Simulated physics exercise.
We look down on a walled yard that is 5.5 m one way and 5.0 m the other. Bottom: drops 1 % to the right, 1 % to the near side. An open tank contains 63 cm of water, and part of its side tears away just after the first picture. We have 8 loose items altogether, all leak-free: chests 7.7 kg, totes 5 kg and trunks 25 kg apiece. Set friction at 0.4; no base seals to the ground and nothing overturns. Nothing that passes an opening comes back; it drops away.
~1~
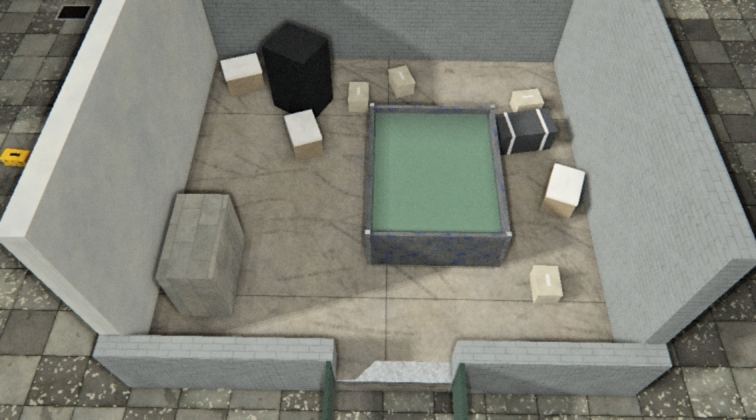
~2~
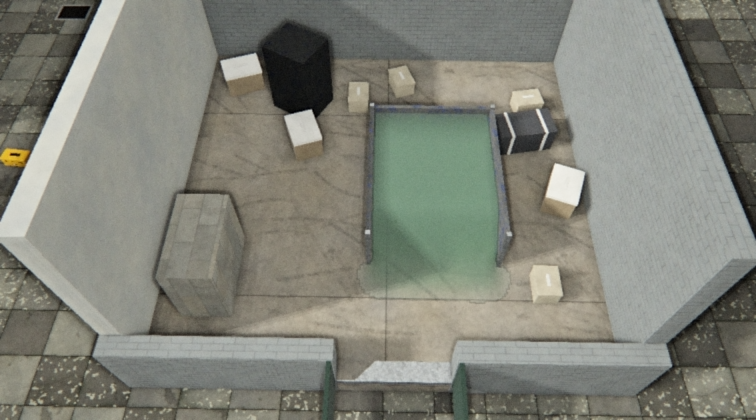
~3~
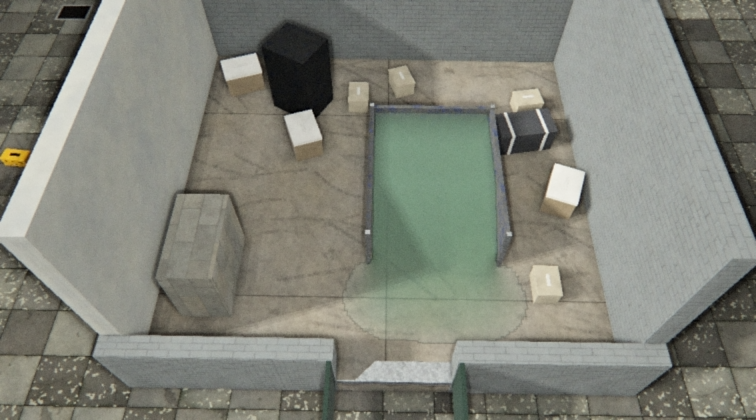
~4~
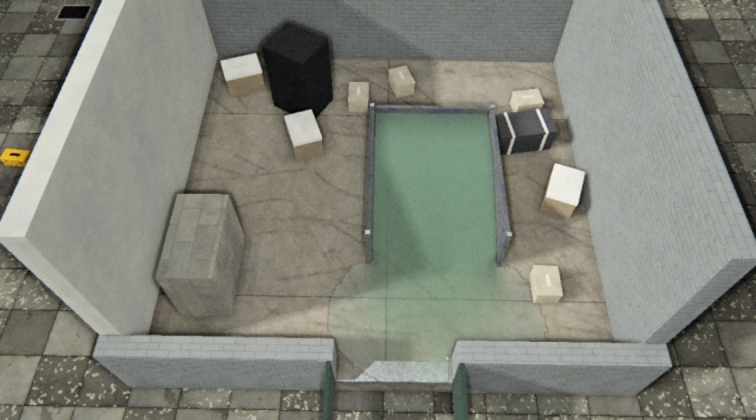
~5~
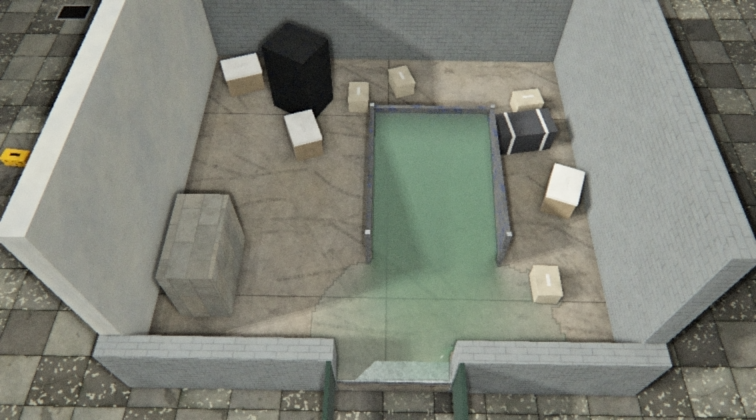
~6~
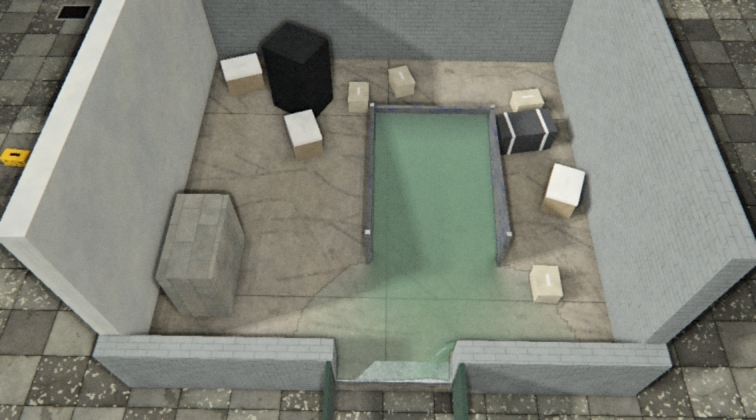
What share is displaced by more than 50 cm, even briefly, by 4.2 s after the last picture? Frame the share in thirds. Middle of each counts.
The portion is a third to two thirds.
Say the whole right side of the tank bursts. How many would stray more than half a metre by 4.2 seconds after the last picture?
Result: 8.
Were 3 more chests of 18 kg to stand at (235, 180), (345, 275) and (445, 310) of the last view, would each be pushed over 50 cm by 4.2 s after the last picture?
Going through them, I'd say falls short, falls short and finally exceeds it.
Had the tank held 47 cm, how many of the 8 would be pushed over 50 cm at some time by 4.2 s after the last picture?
Then it comes to 3.
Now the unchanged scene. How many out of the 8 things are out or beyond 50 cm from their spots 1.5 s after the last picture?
The count is 0.
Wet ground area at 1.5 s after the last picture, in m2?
The covered patch comes to about 10.5 m2.
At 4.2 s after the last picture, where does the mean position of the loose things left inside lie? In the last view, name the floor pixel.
I'd put it around (413, 113).
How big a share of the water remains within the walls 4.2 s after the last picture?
Still held: Near 54 %.
Then, 0.4 s after the last picture 0 of 8 are over 50 cm from their spots; 0 afloat.
Then, 1.5 s after the last picture 0 of 8 are over 50 cm from their spots; 0 afloat.
Then, 2.8 s after the last picture 2 of 8 are over 50 cm from their spots; 1 afloat.
Then, 4.2 s after the last picture 4 of 8 are over 50 cm from their spots, and 4 have been at some point; 4 afloat.
